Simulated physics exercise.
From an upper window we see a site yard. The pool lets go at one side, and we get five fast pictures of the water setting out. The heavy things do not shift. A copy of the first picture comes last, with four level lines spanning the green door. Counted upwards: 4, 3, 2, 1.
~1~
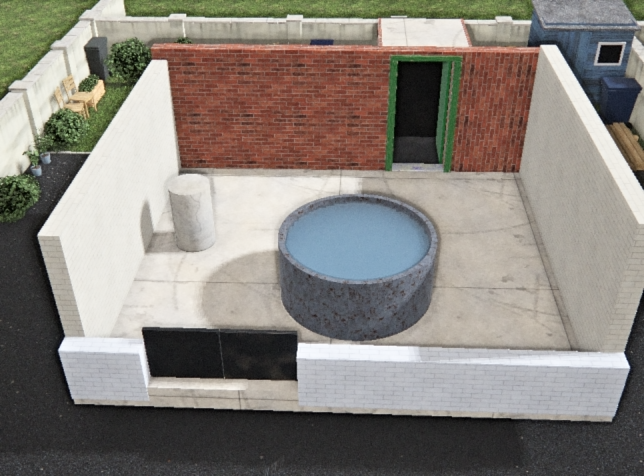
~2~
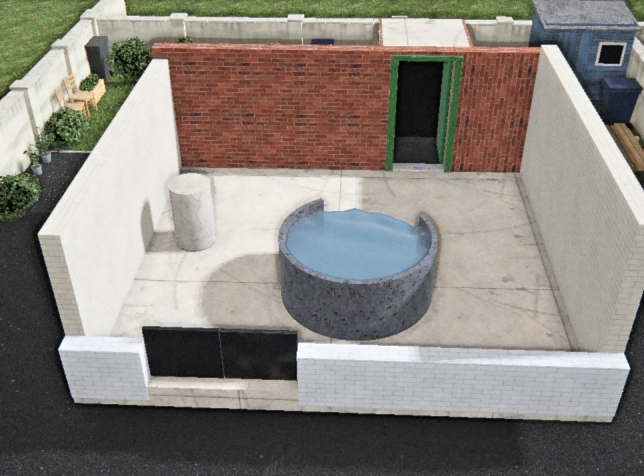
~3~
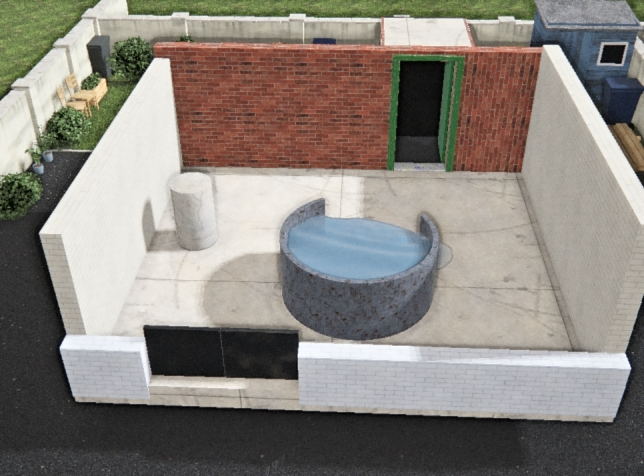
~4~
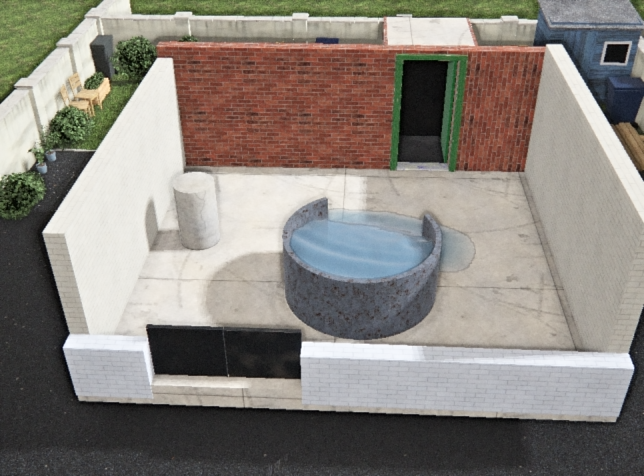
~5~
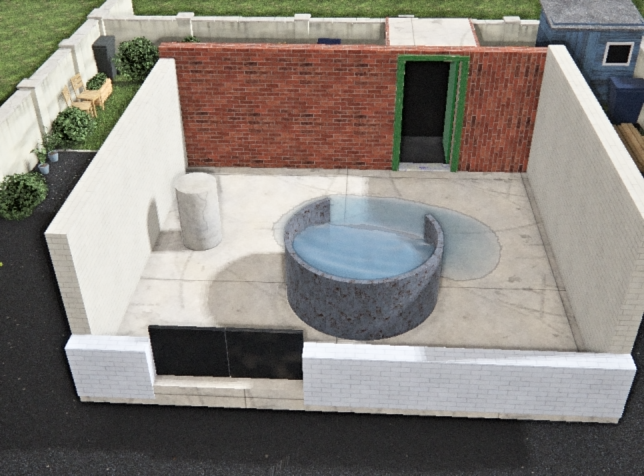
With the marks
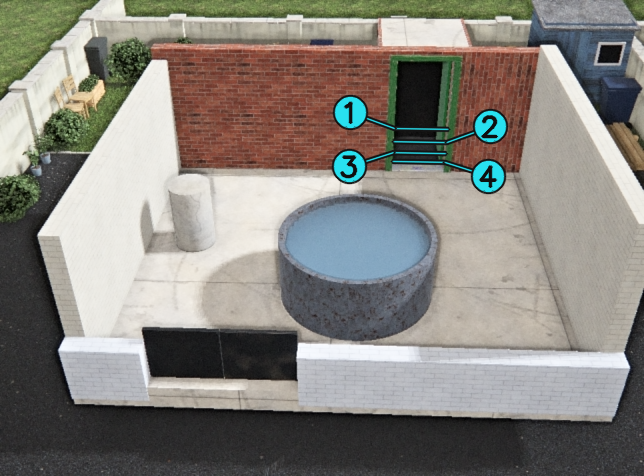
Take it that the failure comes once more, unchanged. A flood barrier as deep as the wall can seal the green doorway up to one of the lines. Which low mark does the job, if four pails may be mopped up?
The answer is mark 3.
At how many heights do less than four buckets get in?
Three of them.
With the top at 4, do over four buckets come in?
Yes.
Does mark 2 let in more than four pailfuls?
No, that is safe.
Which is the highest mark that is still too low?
That is mark 4.
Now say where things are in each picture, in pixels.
In the first frame, water in the pool at rest, its middle at (357, 240); foot of the green doorway at (418, 171); shut gate at (221, 338).
In the second frame, water covers 2 % of the ground, its front hidden from here.
In the third frame, 5 % of the ground under water, visible out to (447, 255).
In the fourth frame, 10 % of the ground under water, visible out to (469, 245).
In the fifth frame, 18 % of the ground under water, visible out to (483, 226).
In cyan, 1 at (421, 128); 2 at (420, 142); 3 at (419, 153); 4 at (418, 161); from the bottom up 4, 3, 2, 1.
If 1 is chosen, nothing gets over.
If 2 is chosen, nothing gets over.
If 3 is chosen, a bucket or two gets in.
If 4 is chosen, some 15 bucketfuls get in.
